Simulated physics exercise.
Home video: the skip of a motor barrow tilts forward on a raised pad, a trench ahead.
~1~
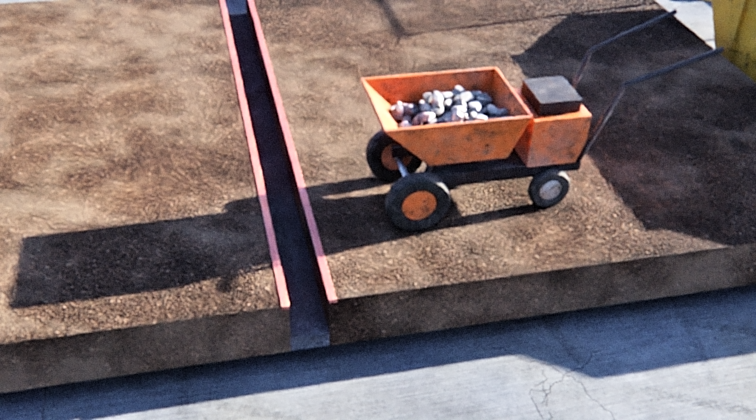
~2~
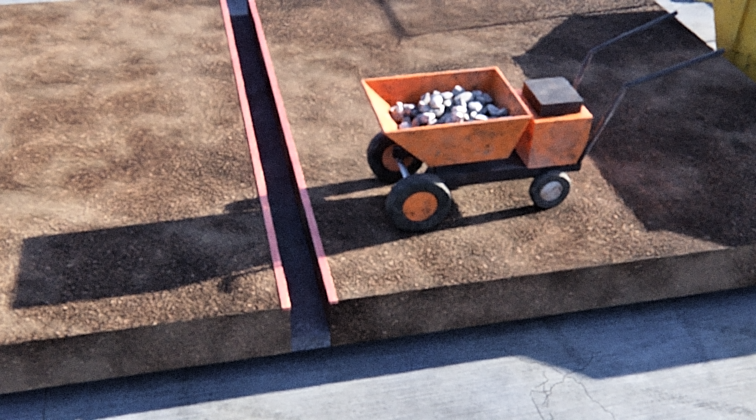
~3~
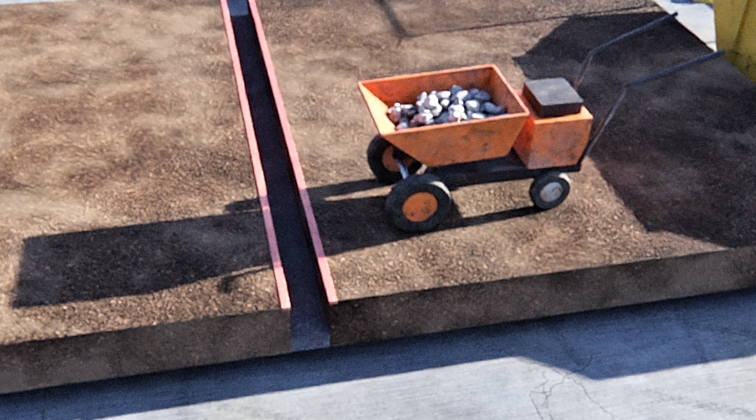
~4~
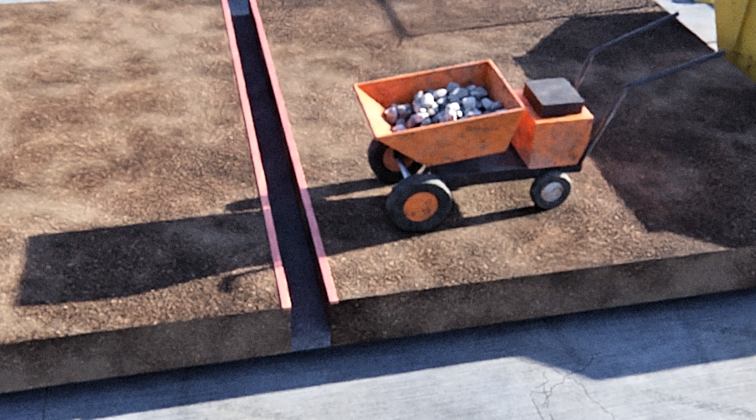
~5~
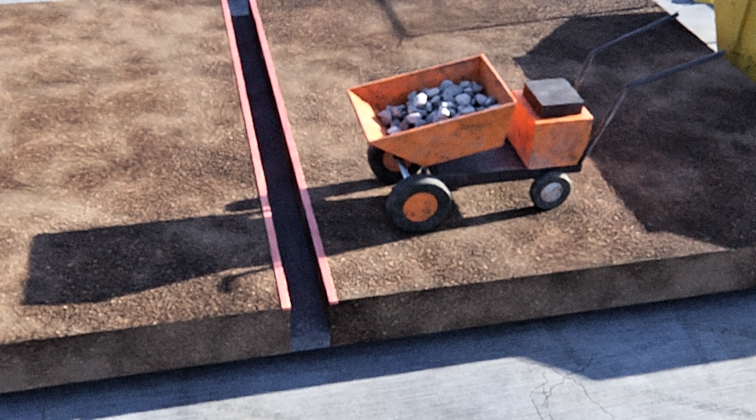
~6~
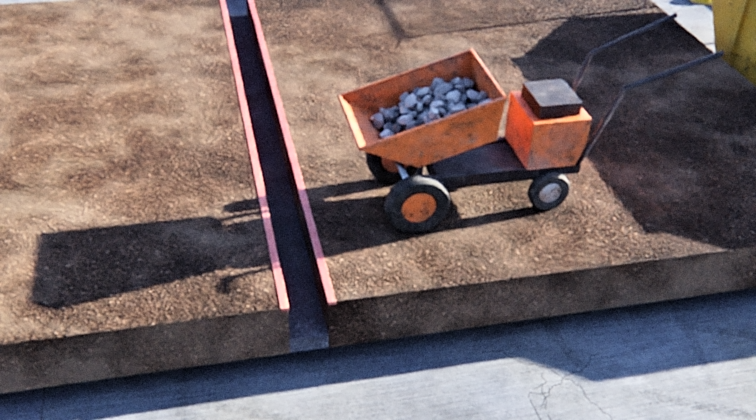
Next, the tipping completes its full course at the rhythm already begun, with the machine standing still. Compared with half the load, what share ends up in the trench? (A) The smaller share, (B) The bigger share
(B) The bigger share.
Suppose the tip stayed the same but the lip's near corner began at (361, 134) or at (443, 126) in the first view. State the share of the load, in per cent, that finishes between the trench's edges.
60 % and 30 %.
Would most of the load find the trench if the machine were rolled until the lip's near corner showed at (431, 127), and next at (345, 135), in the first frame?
With the lip at the first place the share is short of one half; at the second place it is short of one half.
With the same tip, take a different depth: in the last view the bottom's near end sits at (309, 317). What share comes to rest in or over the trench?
60 %, roughly.
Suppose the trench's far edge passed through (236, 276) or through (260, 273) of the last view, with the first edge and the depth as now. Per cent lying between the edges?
In order: Some 100 per cent, then some 100 per cent.
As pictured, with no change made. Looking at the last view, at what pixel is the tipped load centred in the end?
Near (289, 233), more or less.
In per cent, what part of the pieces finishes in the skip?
5 %, about.
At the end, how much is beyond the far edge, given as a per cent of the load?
I'd estimate about 5 per cent of the load.
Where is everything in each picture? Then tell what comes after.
In the first frame, lip of the skip (385, 131), level; top of the load (455, 110), broken stones; first edge of the trench (323, 264); far edge (278, 269), the trench under half as wide as the skip, and about as deep as wide.
In the second frame, lip of the skip (385, 133), level; top of the load (466, 114).
In the third frame, lip of the skip (381, 135), tipped barely; top of the load (456, 111).
In the fourth frame, lip of the skip (377, 138), tipped a little; top of the load (460, 111).
In the fifth frame, lip of the skip (369, 143), tipped a little; top of the load (462, 101).
In the sixth frame, lip of the skip (360, 149), tipped clearly; top of the load (458, 107); first edge of the trench (322, 266); far edge (277, 271).
Just after the last frame, skip tipped steeply; every one in the skip.
A moment on, skip tipped right over; the larger part in the skip; just a few short of the trench; roughly a quarter in or heaped over the trench; just a few falling.
Further on, skip tipped right over; about a tenth in the skip; about a tenth short of the trench; the larger part in or heaped over the trench; about a tenth beyond it.
When it is over, skip tipped right over; just a few in the skip; about a tenth short of the trench; the larger part in or heaped over the trench; about a tenth beyond it.
